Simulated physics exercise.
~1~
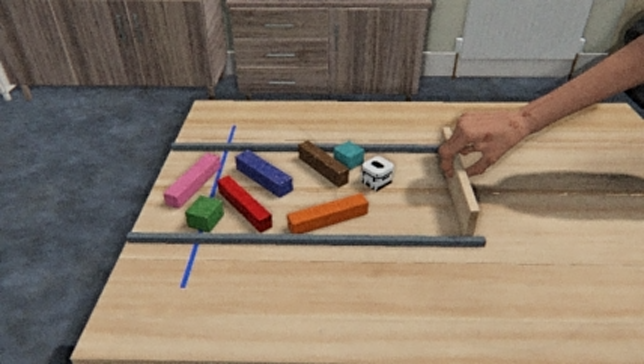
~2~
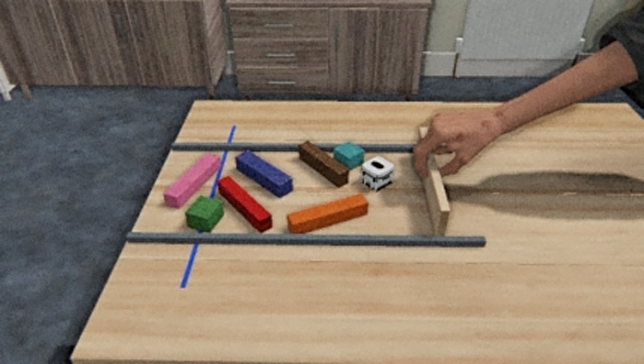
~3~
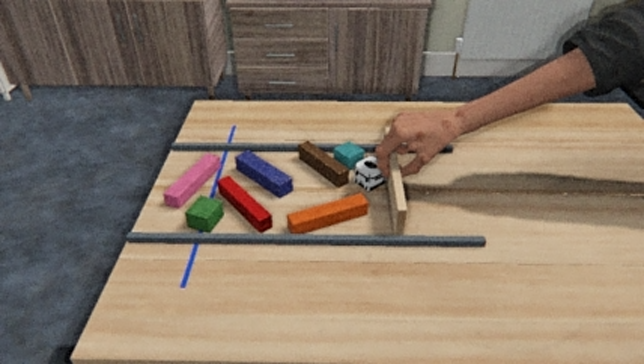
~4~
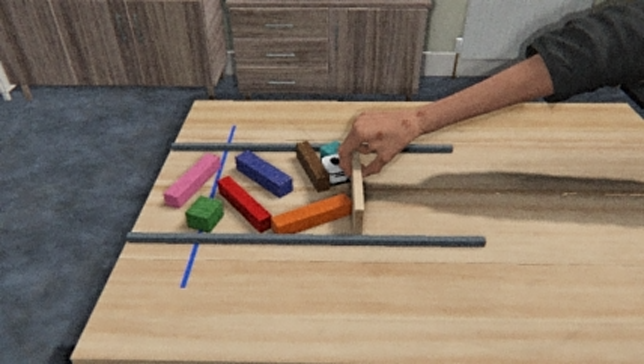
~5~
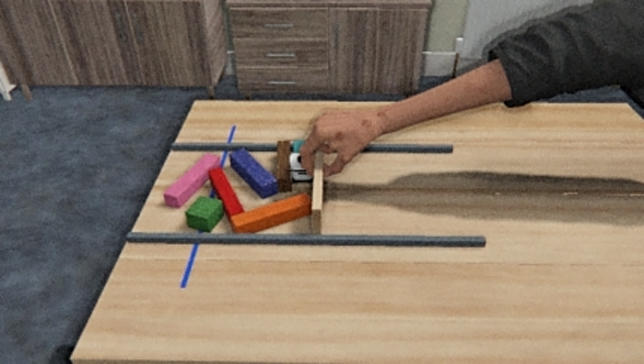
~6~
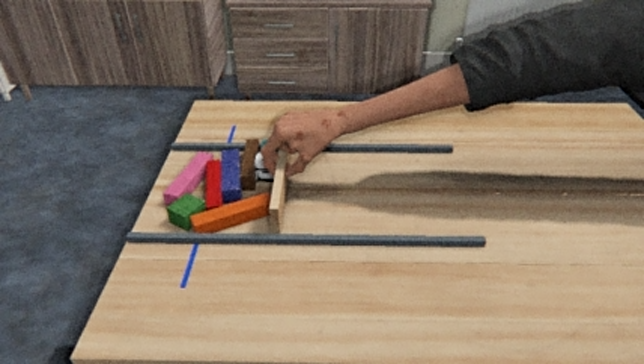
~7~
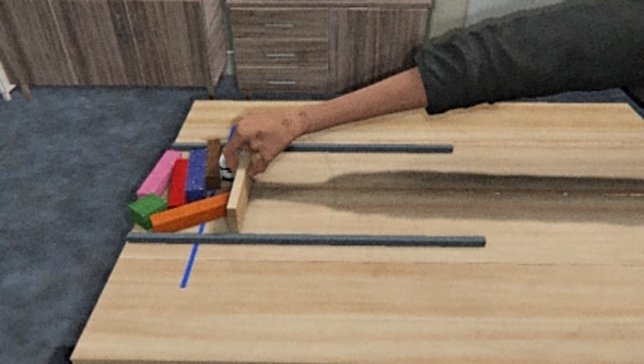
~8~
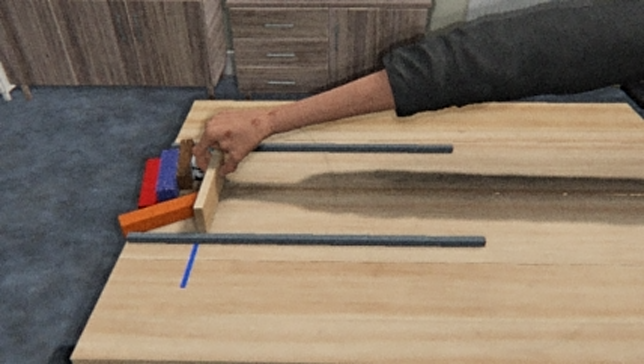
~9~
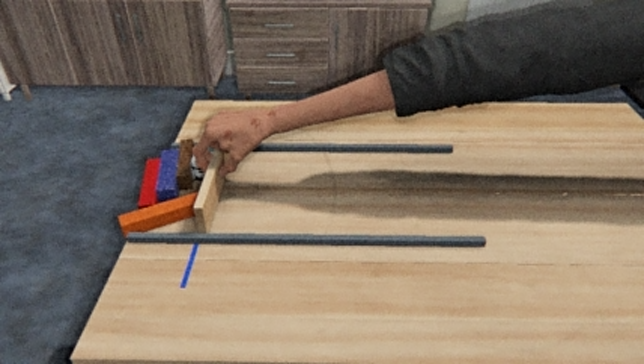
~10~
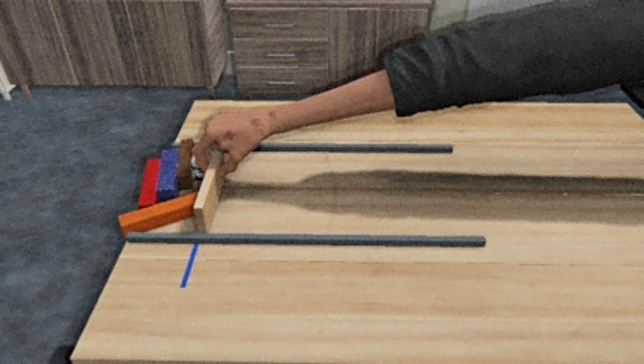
A hand in a dark sleeve pushes an upright wooden board leftward across a pale wooden table, seen from above and in front, with cabinets behind. Between two dark rails lie pink, blue, red, brown and orange bars, green and teal blocks, and a small white-and-black piece, with a blue tape line crossing near the left end. The board gathers the nearest pieces first, then squeezes them all into a cluster. The crowd slides over the tape toward the left edge. The pink bar and green block drop out of sight, and the board stops, leaving the orange and red bars at the edge.
